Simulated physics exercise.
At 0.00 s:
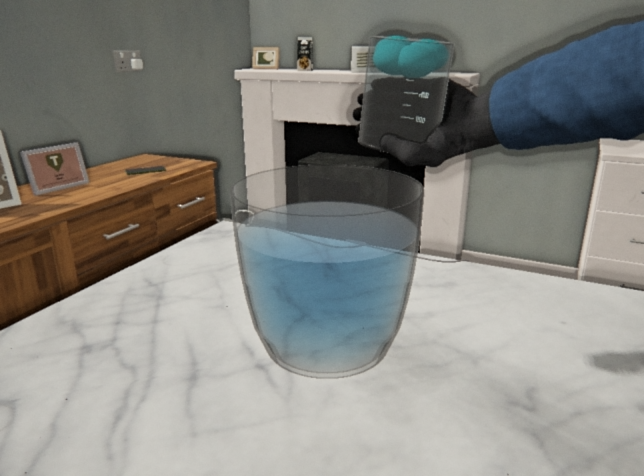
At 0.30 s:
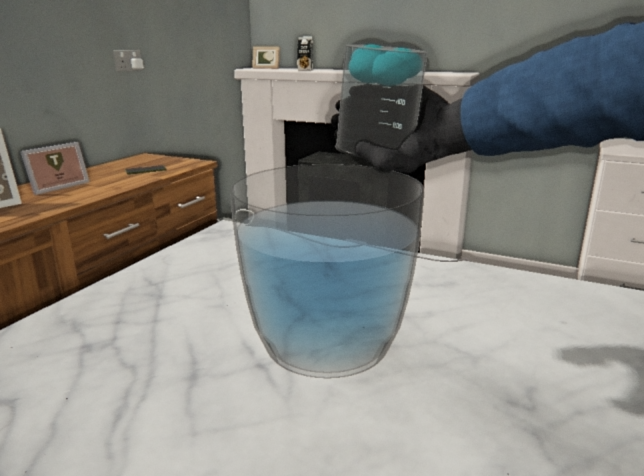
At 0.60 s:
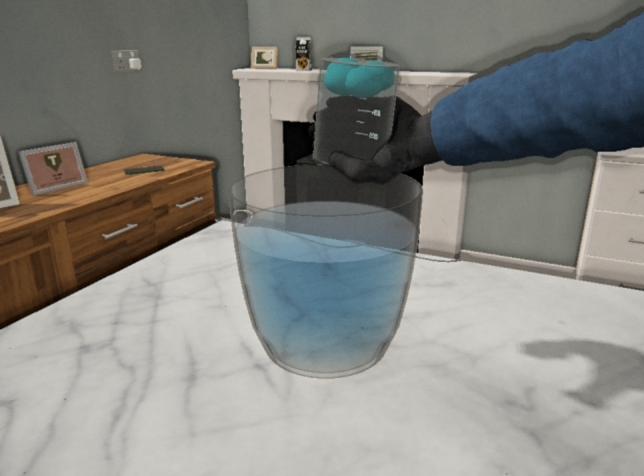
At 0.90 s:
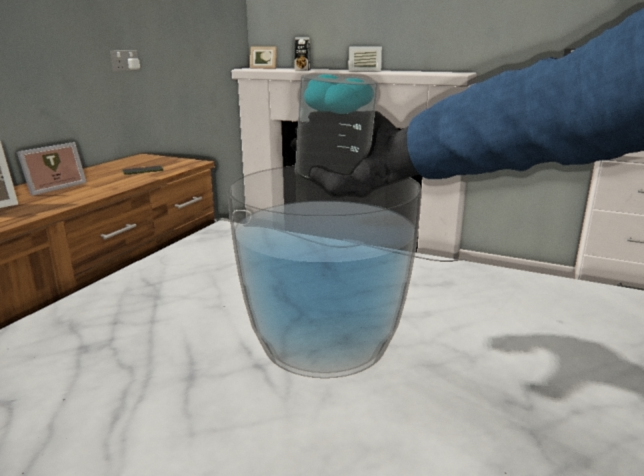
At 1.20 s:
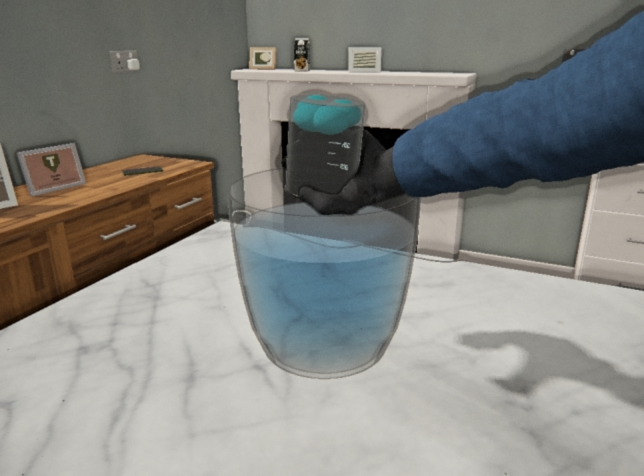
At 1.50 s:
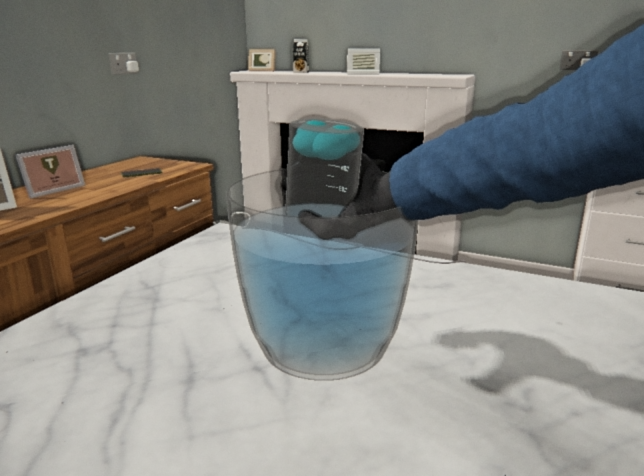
The clip opens with a black-gloved hand in a blue sleeve holding an upside-down beaker, a teal wad inside its upper end, above a clear tub of blue water on a marble surface. The hand moves the beaker left and steadily lowers it until it is just over the water.
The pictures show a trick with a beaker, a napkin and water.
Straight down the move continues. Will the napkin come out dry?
I expect it will not get a drop down there.
After 2.0 s, the beaker enters the water.
After 2.6 s, air is trapped inside and holds the level down.
After 4.0 s, the beaker is under, still full of air, and the napkin is dry.
